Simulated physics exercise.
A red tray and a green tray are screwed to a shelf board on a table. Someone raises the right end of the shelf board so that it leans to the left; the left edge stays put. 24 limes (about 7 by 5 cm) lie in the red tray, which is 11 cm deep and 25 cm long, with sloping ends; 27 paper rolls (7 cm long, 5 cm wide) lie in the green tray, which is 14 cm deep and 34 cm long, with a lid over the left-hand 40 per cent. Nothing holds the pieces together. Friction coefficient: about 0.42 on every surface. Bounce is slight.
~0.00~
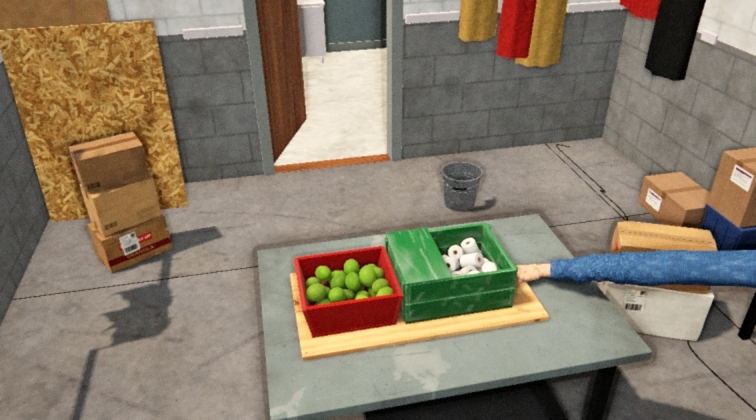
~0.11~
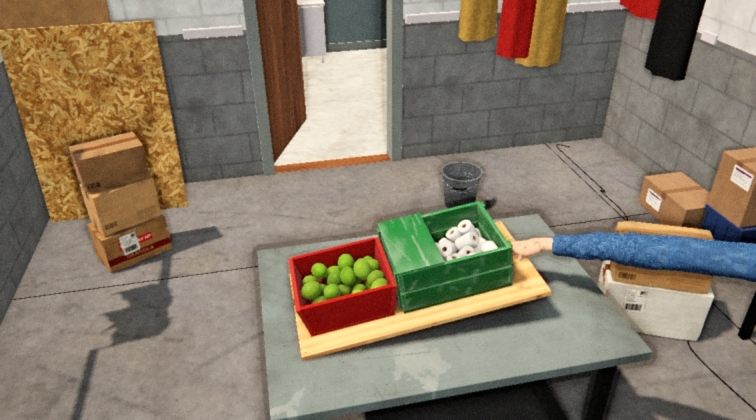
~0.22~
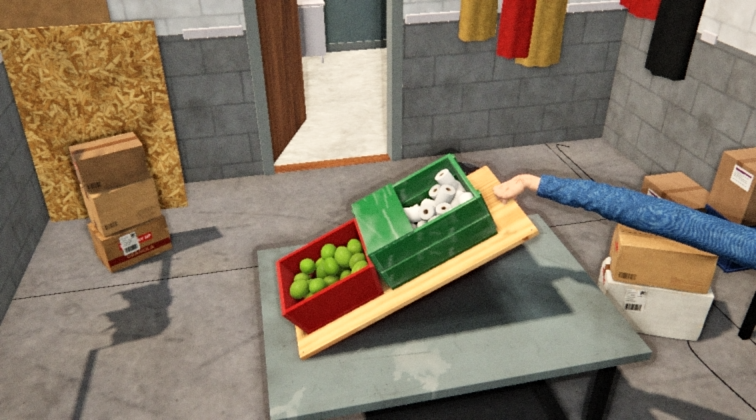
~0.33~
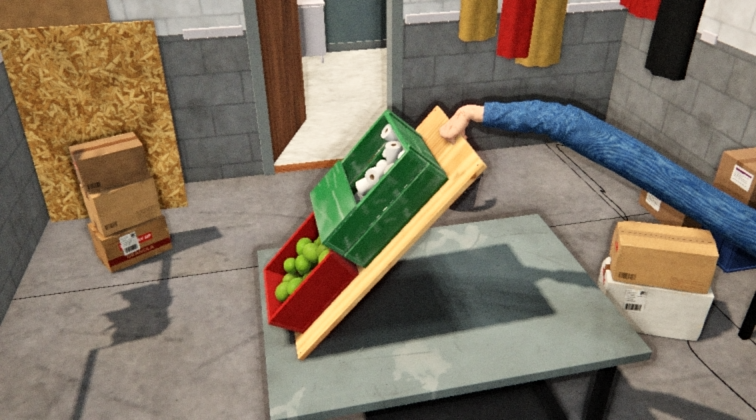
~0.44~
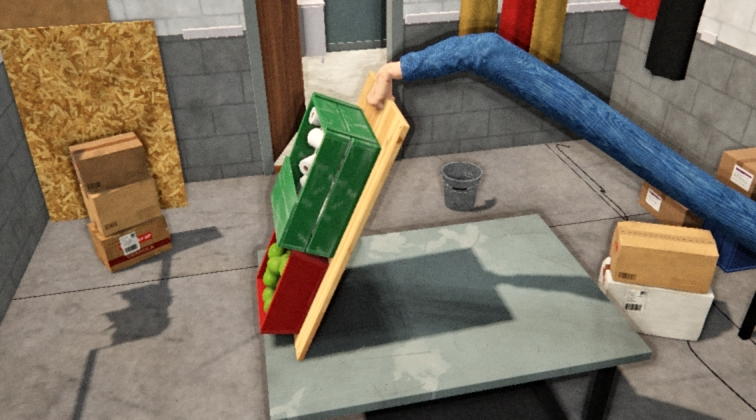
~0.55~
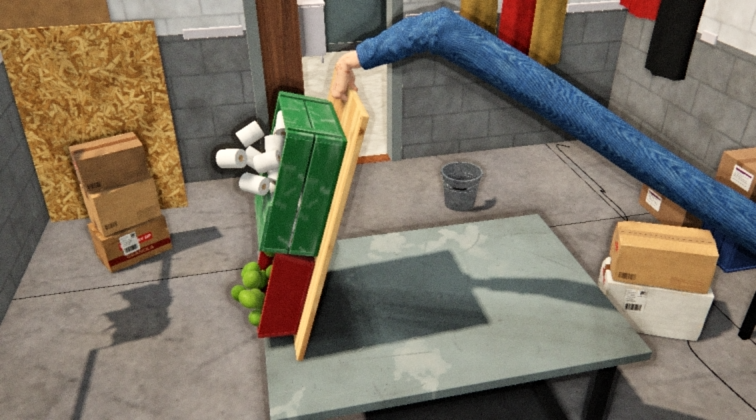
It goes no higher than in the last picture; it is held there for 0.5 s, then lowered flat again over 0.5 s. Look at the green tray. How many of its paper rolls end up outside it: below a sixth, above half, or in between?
Out of the green tray go between a sixth and a half of the paper rolls.
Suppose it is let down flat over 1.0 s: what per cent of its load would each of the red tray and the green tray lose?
In that case red tray 60, green tray 30 per cent.
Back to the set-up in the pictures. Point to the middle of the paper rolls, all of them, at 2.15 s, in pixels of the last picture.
Around (427, 286).
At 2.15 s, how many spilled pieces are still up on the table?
Roughly 0.
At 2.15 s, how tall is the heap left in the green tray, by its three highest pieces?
Roughly 10 cm high.
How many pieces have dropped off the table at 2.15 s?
Roughly 25.
After 0.81 s, tilt 74°; red tray 14 in, 10 out and green tray 18 in, 9 out.
After 1.13 s, tilt 69°; red tray 9 in, 15 out and green tray 18 in, 9 out.
After 1.58 s, tilt 0°; red tray 9 in, 15 out and green tray 18 in, 9 out.
When it is over (at 2.15 s), red tray 9 in, 15 out and green tray 18 in, 9 out. Asked share, 9 of 27, 33 per cent.
